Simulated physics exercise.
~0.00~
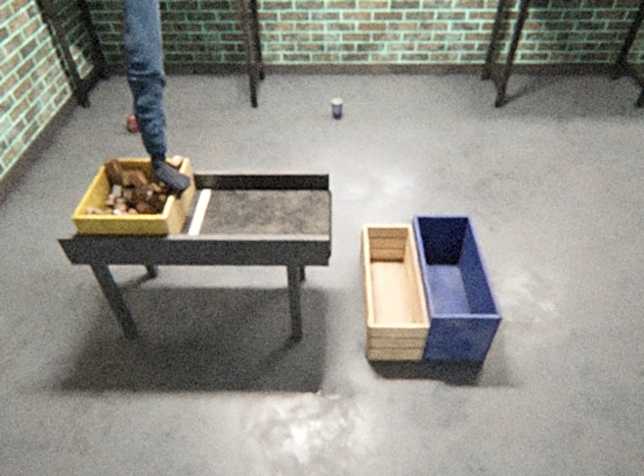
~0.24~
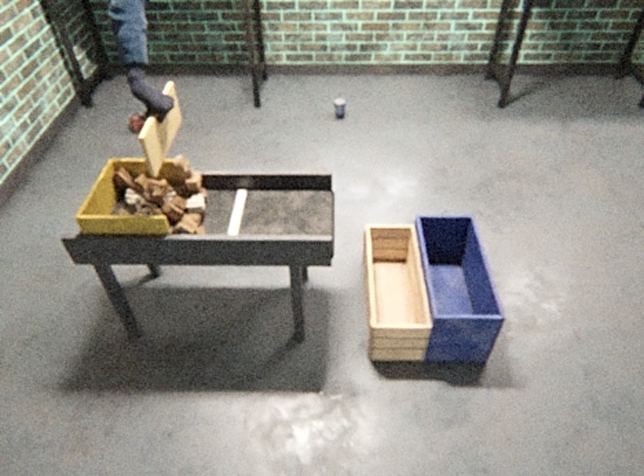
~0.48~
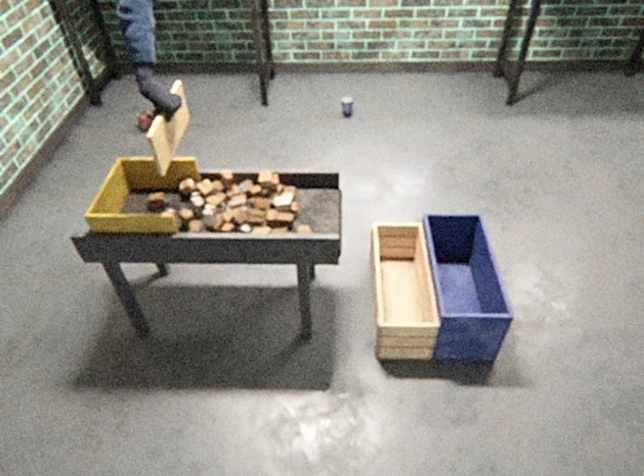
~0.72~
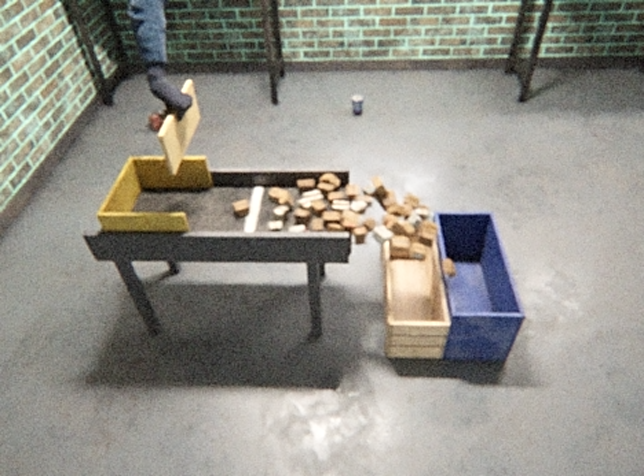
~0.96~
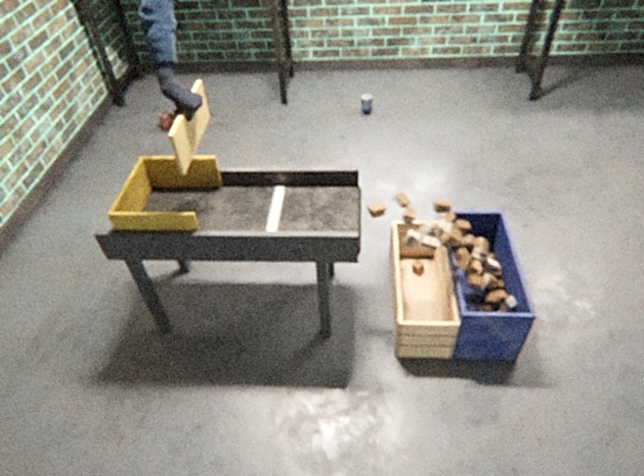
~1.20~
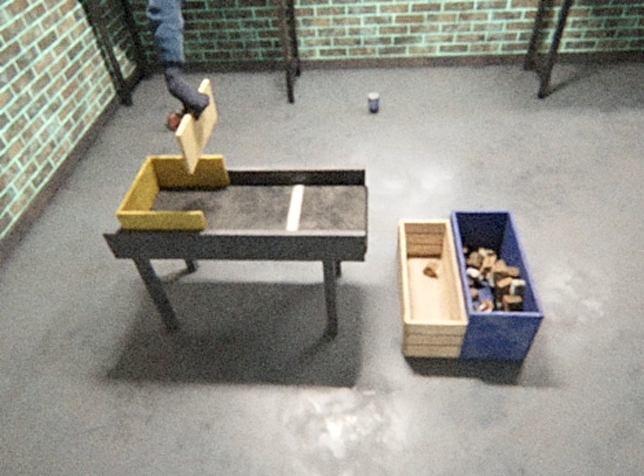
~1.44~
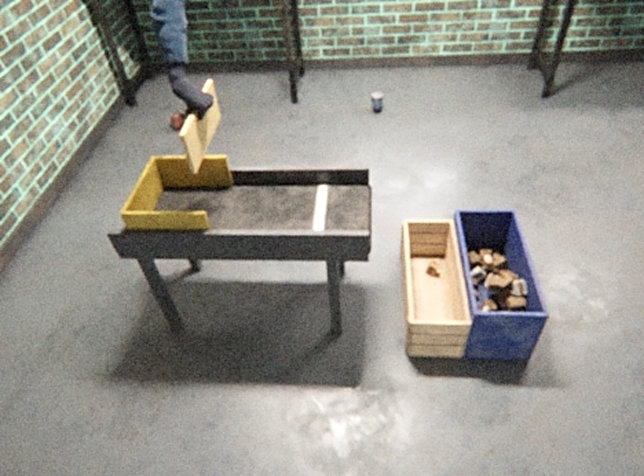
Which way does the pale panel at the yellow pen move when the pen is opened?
The panel moves up, lifted clear of the pen by the dark hand.
